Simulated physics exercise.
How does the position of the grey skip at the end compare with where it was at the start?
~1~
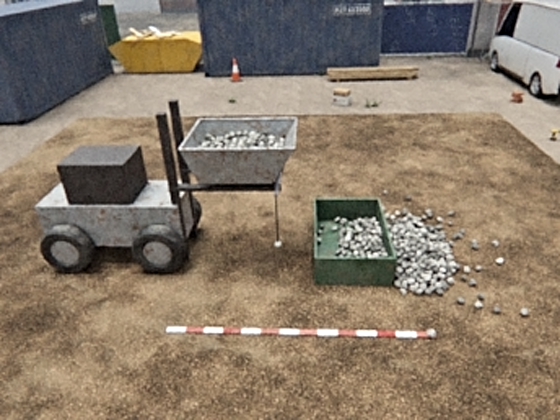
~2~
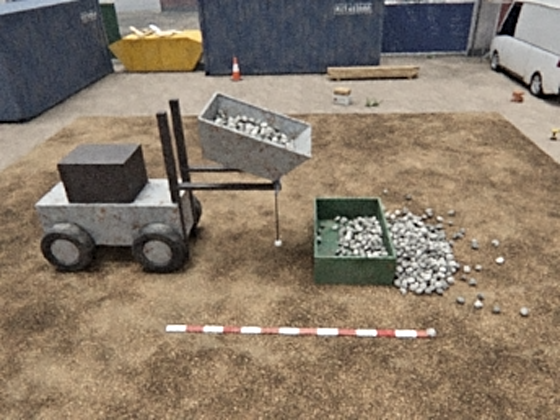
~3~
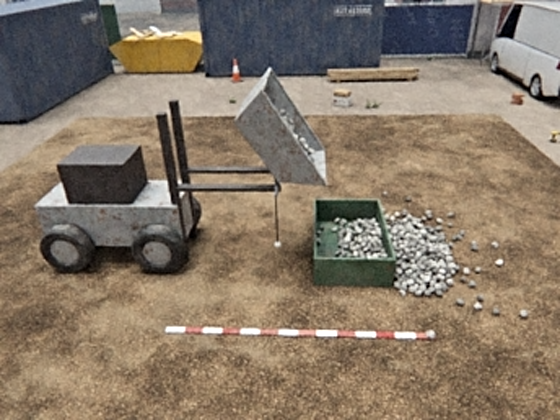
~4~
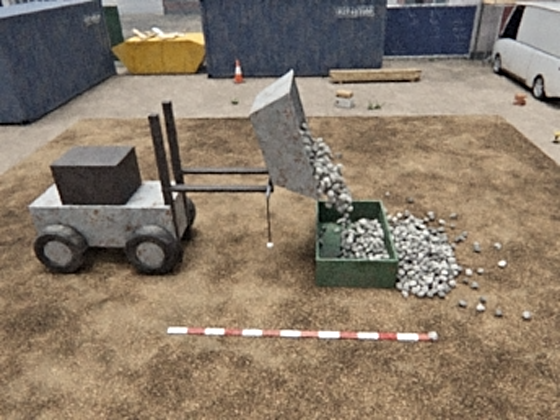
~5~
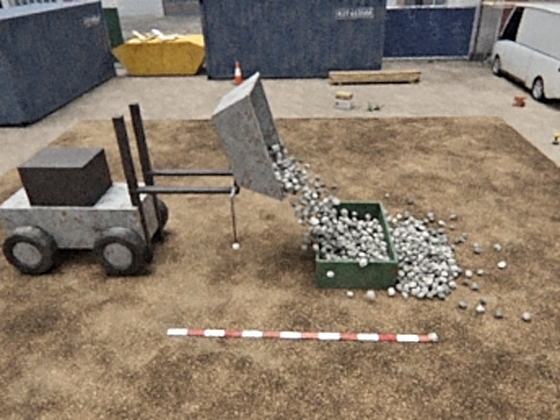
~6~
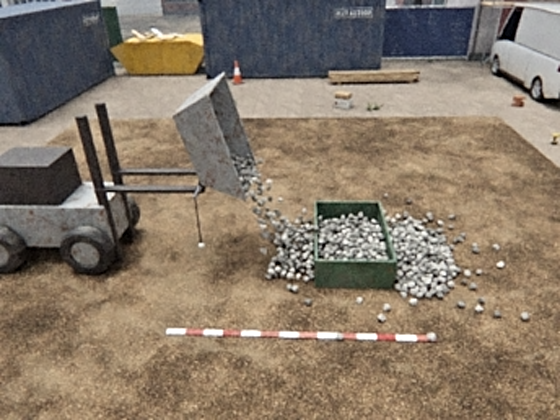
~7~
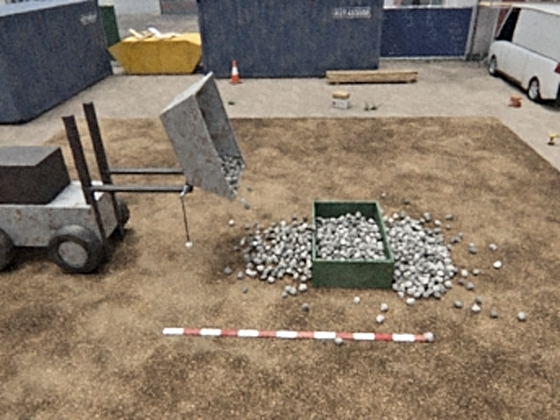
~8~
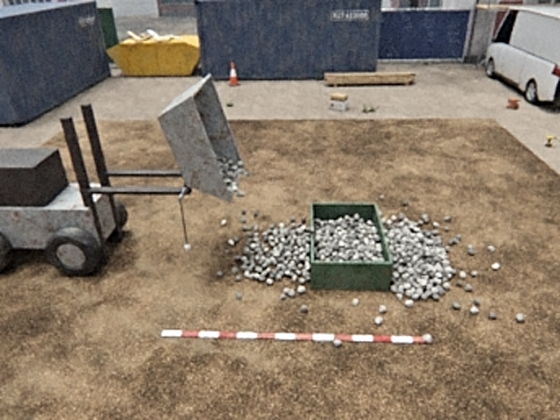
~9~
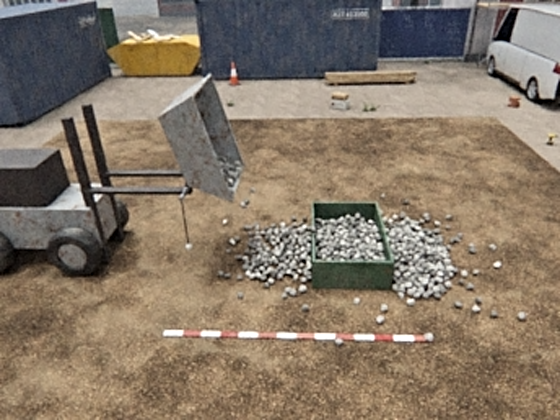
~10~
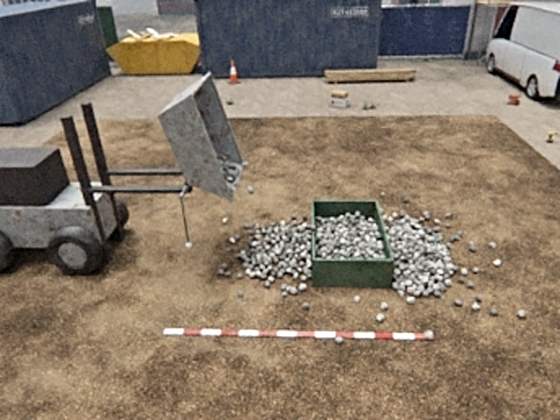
At the end the skip is further to the left and slightly higher in view than at the start. It has moved away from the green bin.
